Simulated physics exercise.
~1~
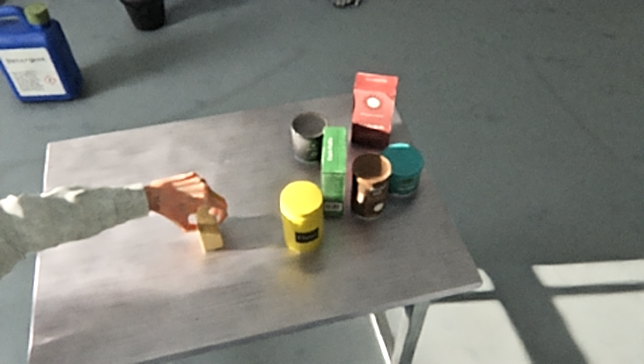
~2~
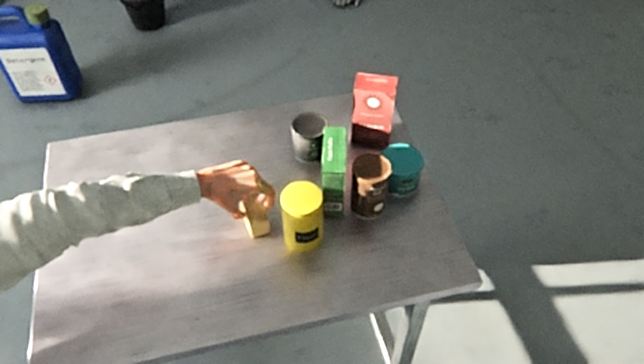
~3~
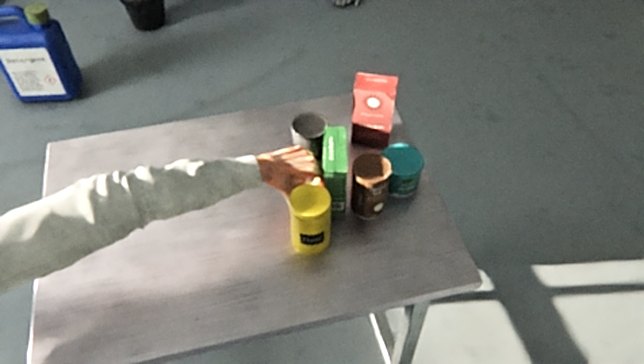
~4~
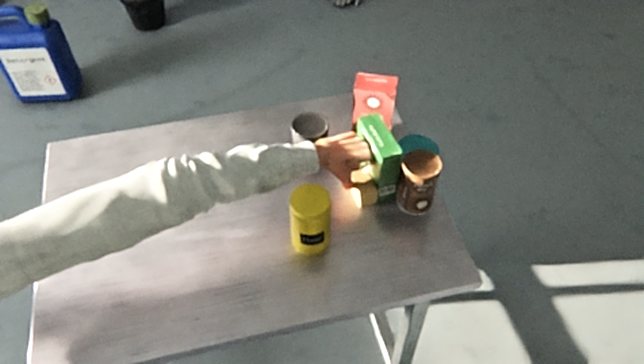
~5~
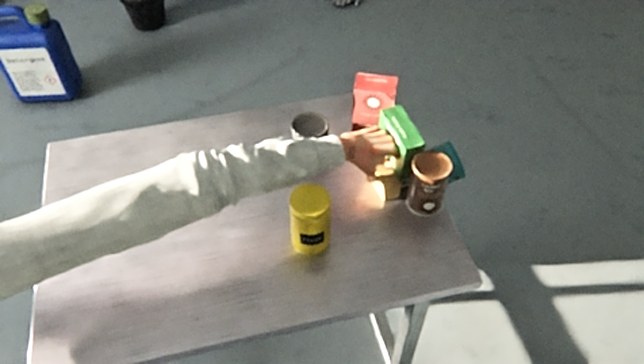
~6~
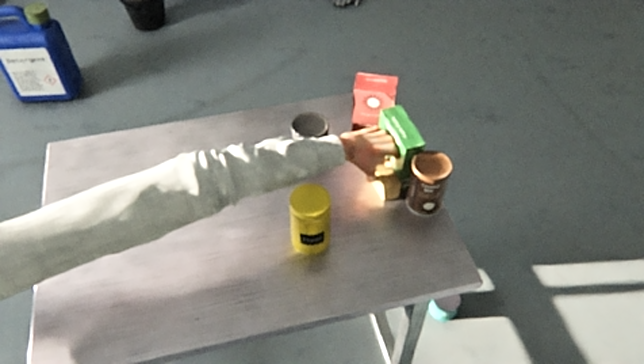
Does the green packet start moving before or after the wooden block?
The green packet starts moving after the wooden block. The hand is already sliding the block to the right while the packet stands still, and the packet only shifts later.
